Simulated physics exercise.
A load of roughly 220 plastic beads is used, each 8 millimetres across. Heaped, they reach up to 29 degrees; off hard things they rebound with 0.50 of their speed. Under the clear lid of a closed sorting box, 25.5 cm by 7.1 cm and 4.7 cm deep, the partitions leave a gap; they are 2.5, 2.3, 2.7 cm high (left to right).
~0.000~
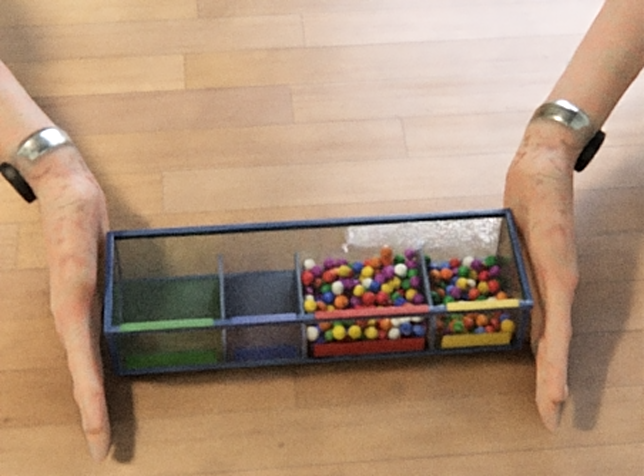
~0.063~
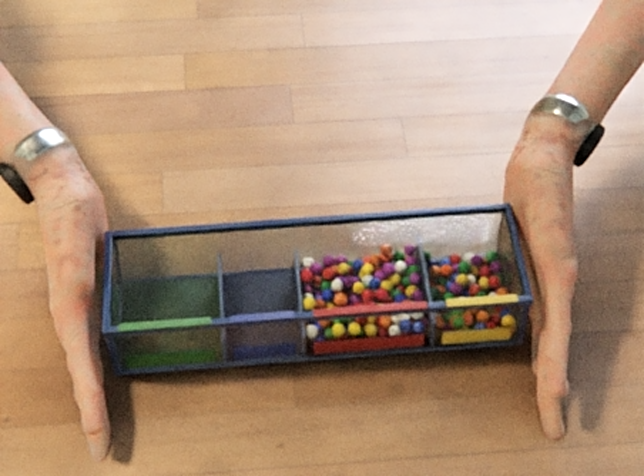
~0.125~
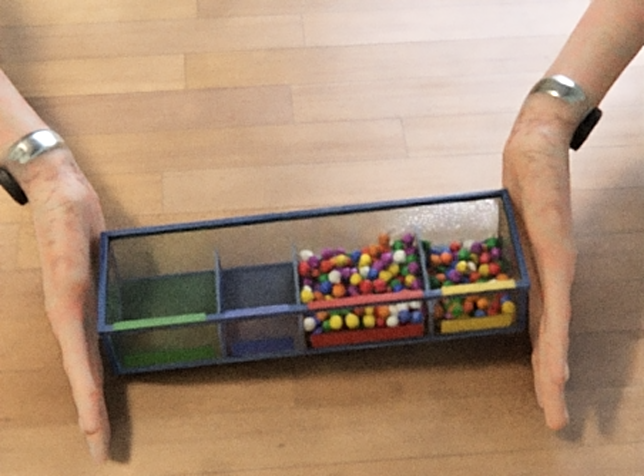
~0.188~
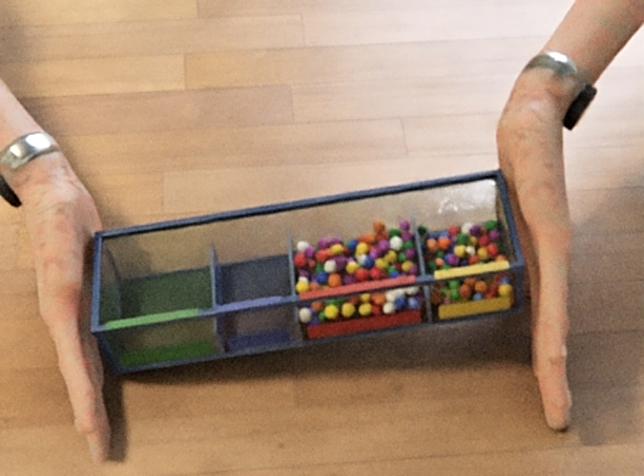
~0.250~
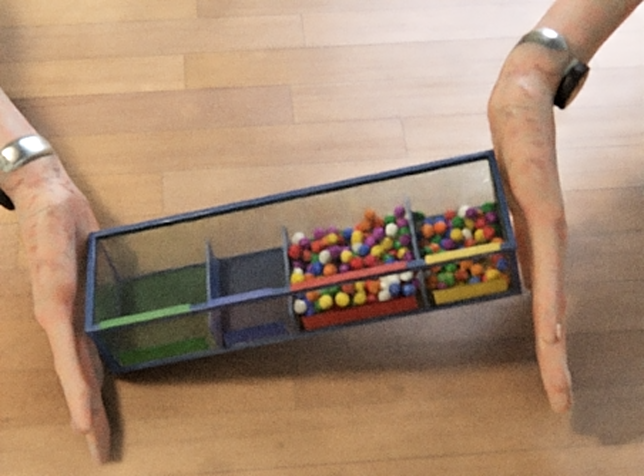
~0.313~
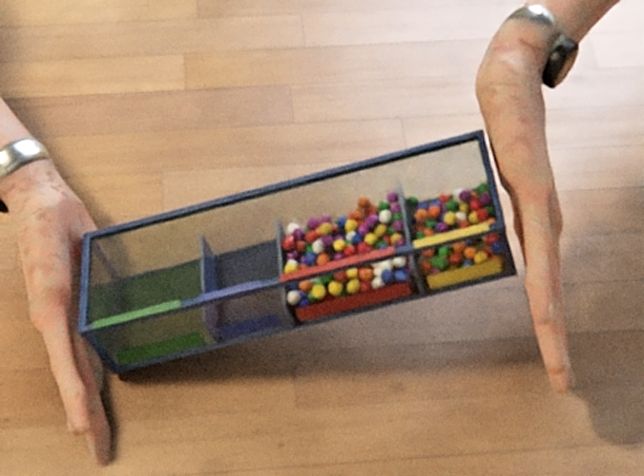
Two hands tilt a clear divided box of colourful beads, raising its right end.
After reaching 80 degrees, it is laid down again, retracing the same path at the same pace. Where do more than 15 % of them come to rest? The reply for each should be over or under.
For red compartment it is over, for blue compartment it is under, for green compartment it is over, for yellow compartment it is over.
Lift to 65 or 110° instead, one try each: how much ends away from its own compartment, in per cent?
Try one gives around 20 %, try two around 100 %.
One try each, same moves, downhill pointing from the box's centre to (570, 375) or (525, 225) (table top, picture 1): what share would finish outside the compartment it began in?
I'd put it at about 25 per cent for the first tilt and about 30 per cent for the second.
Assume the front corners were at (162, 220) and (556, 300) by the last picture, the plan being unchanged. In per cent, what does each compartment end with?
Red 40 %, blue 0 %, green 0 %, yellow 60 %.
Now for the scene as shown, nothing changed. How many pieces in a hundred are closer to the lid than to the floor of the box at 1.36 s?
About 30 %.
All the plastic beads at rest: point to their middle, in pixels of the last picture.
When it all comes to rest, the middle is near (253, 303).
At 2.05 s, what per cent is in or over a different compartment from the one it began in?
Estimate: Roughly 50 in a hundred.
After 1.36 s, tilt 79 degrees; red 50 %, blue 10 %, green 15 %, yellow 25 %.
After 2.05 s, tilt 35 degrees; red 30 %, blue 10 %, green 40 %, yellow 20 %.
After 2.78 s, tilt 0 degrees; red 30 %, blue 10 %, green 40 %, yellow 20 %.
In the end, at 3.2 s, red 30 %, blue 10 %, green 40 %, yellow 20 %.
